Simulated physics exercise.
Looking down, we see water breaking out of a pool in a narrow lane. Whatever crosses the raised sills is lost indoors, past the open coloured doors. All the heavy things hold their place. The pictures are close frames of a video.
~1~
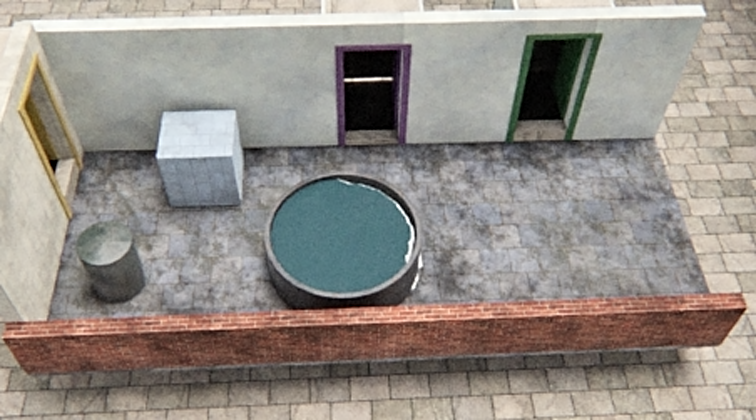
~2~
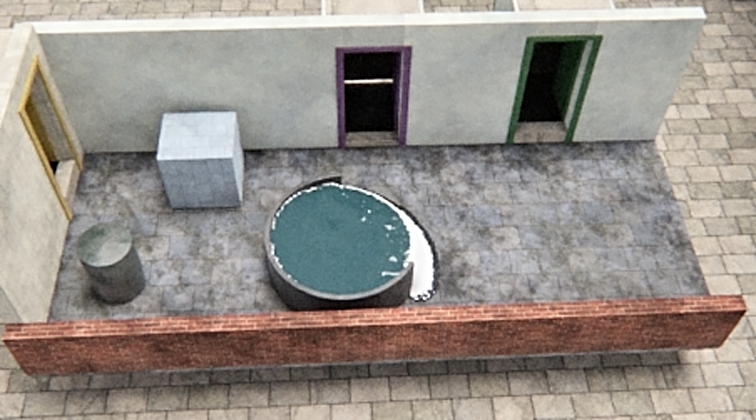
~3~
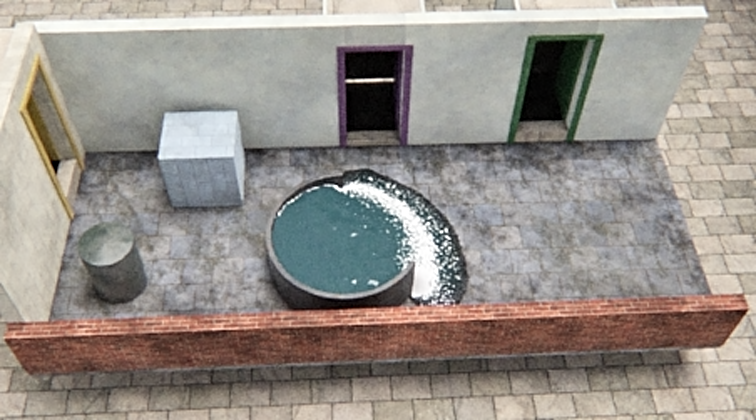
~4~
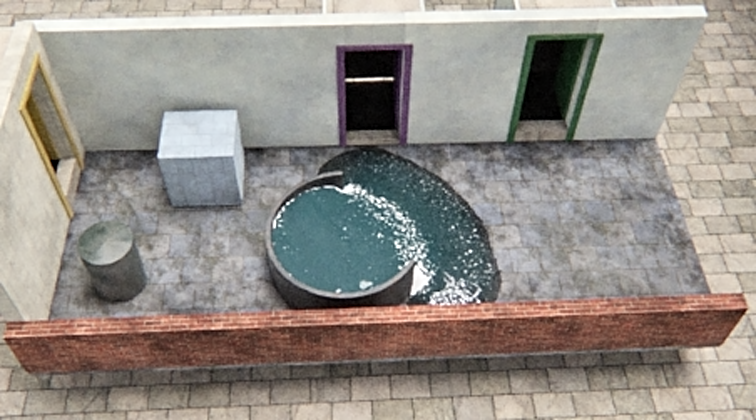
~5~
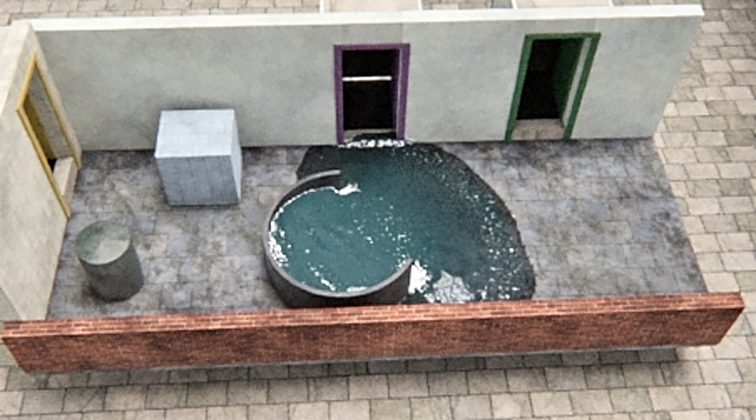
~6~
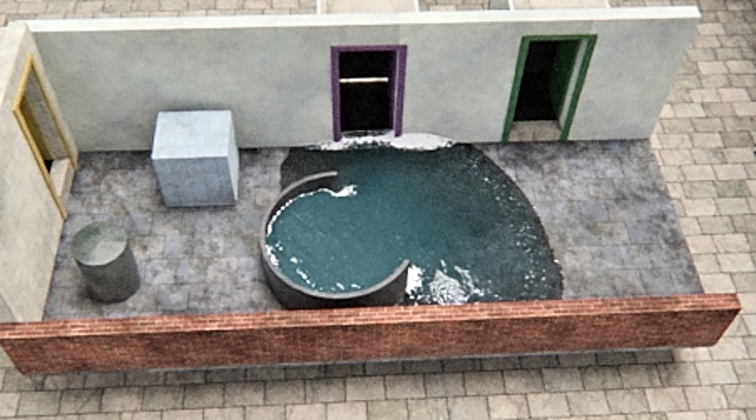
In a narrow walled lane, a round pool broke open on its right side, and dark water poured out, spreading rightward across the paving and back to the wall by the purple-framed doorway.
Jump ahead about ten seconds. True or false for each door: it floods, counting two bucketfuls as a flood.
Purple door - true; green door - false; yellow door - false.
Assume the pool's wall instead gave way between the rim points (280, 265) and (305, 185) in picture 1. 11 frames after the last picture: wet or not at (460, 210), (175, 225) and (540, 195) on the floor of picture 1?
Sequence of results: Missed by the flood, reached by the flood, missed by the flood.
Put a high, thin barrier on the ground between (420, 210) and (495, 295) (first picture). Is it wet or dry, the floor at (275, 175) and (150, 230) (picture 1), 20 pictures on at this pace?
As listed: Under water, clear.
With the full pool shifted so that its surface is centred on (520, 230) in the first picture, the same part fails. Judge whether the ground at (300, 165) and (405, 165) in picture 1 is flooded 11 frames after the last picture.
The first spot is untouched and the second is swamped.
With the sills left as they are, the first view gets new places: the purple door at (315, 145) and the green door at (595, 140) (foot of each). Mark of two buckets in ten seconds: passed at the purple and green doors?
So the purple door stays beneath the limit; as for the green door, it stays beneath the limit.
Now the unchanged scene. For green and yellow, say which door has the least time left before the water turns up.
Soonest: The one in green.
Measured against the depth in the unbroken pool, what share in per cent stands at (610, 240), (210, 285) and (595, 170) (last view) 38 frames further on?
Roughly 4 per cent, 2 per cent and 6 per cent.
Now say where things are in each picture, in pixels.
The pool at (343, 234) is whole and still, in the first picture.
Water pours out at (403, 223) and has run to a hidden place, in the second picture.
Water pours out at (404, 224) and has run to (448, 303), in the third picture.
The front is at a hidden place, out from the gap at (403, 224), in the fourth picture.
Water pours out at (401, 224) and has run to a hidden place, in the fifth picture.
Water pours out at (398, 226) and has run to (555, 299), in the sixth picture.
A moment on, water covers 55 % of the floor; the purple door over two buckets in, the green door wet at the sill, nothing in, the yellow door not reached.
Next, water covers 60 % of the floor; the purple door far over two buckets in, the green door wet at the sill, nothing in, the yellow door not reached.
Then, water covers 65 % of the floor; the purple door far over two buckets in, the green door wet at the sill, nothing in, the yellow door not reached.
Later, water covers 65 % of the floor; the purple door far over two buckets in, the green door wet at the sill, nothing in, the yellow door not reached.
In the end, water covers 55 % of the floor; the purple door far over two buckets in, the green door wet at the sill, nothing in, the yellow door wet at the sill, nothing in.
